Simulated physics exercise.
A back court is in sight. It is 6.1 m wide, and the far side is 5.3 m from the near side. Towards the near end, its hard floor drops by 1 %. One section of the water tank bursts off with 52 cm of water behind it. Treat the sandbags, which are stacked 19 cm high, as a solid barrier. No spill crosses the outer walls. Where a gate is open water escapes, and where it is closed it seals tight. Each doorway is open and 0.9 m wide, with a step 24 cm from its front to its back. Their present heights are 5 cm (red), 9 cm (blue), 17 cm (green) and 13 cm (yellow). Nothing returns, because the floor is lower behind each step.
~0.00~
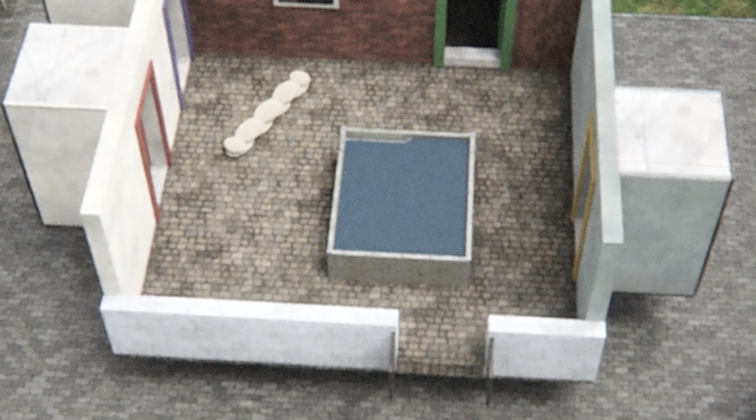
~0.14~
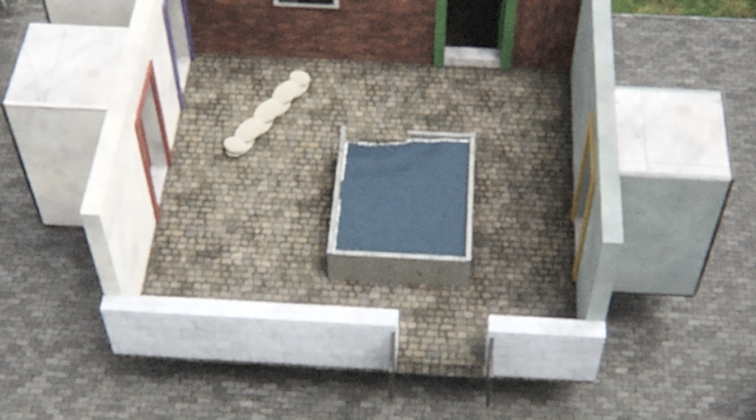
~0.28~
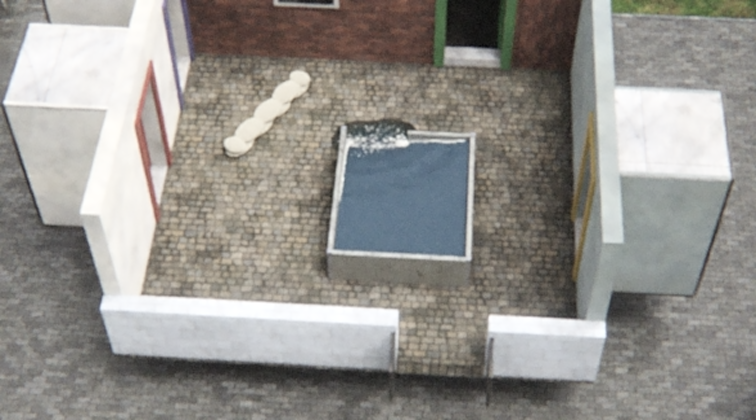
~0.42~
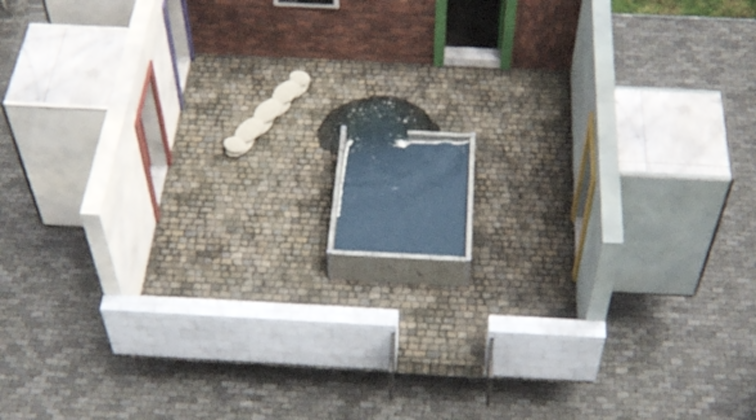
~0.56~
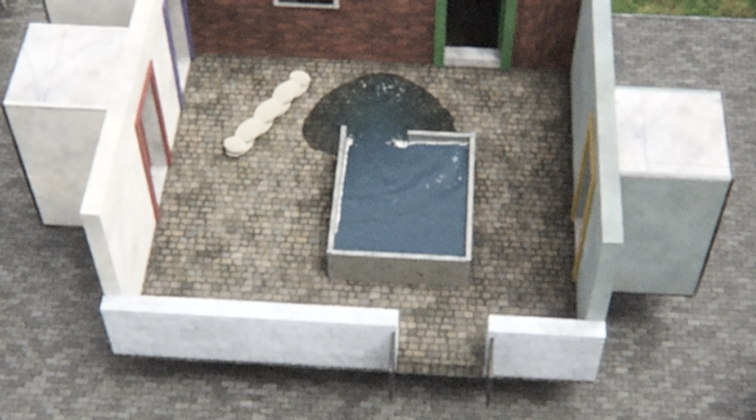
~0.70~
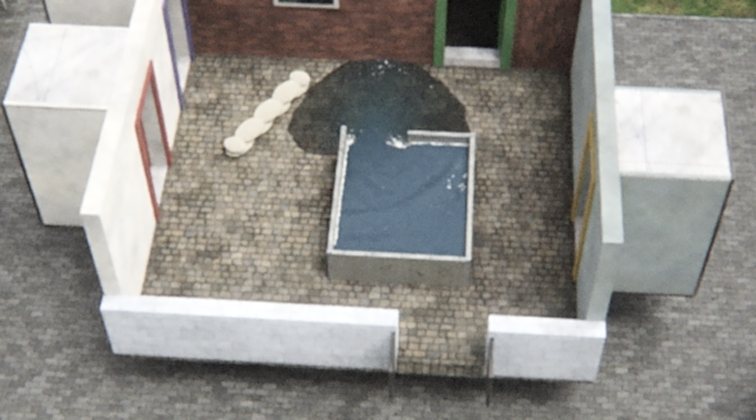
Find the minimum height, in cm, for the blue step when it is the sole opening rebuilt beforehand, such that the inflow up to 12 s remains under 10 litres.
The minimum height is about 13 cm.
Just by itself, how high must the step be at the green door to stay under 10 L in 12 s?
About 10.0 cm at green.
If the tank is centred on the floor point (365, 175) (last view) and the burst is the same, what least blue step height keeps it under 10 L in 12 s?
Some 18 cm.
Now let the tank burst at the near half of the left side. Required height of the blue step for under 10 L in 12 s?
Some 11.0 cm.
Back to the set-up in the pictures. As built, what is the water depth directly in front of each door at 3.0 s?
Door by door in centimetres - red 0, blue 16, green 12, yellow 0.
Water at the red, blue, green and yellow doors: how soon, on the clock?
For red it's 3.2 s, for blue 2.0 s, for green 1.1 s, and for yellow 3.8 s.
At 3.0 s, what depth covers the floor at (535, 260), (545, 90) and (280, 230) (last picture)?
Close to 0, 6 and 0 cm, one after the other.
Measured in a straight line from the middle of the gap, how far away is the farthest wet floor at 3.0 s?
About 3.6 metres out.
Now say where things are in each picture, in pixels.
The first picture shows the water tank at (404, 195) is whole and still, 52 cm deep; the blue door at (178, 36) is dry.
In the second picture, the front is at a hidden place, 0.3 m from the gap on the far side; 0.1 m2 of floor is wet, 52 cm left at the back.
In the third picture, the front is at (372, 124), 0.7 m from the gap on the far side; 0.6 m2 of floor is wet, 52 cm left at the back.
In the fourth picture, water pours out on the far side and has run 1.2 m, to (374, 101); about 6 cm deep outside, 52 cm at the back.
In the fifth picture, the gap is on the far side, the front 1.6 m out at (373, 78); the back of the water tank holds 52 cm.
In the sixth picture, water pours out on the far side and has run 2.0 m, to (360, 61); about 4 cm deep outside, 52 cm at the back; 2.1 m in a straight line remain to the blue door at (178, 36).
After 1.4 s water covers 15 % of the floor, deepest (29 cm) near (374, 151); it has not reached the blue door.
After 3.0 s water covers 35 % of the floor, deepest (22 cm) near (369, 81); 16 cm at the blue door, 10 litres in over its 9 cm step.
After 12.0 s water covers 95 % of the floor, deepest (11 cm) near (277, 338); 5 cm at the blue door, 43 litres in over its 9 cm step.
At the blue door as built, the water arrived by 2.1 s and peaked near 16 cm at 3.0 s.
Run again over the same 12 s with other heights there, 22 litres in over 11 cm, 5 litres over 14.5 cm. The limit of 10 litres is kept from about 13 cm up.
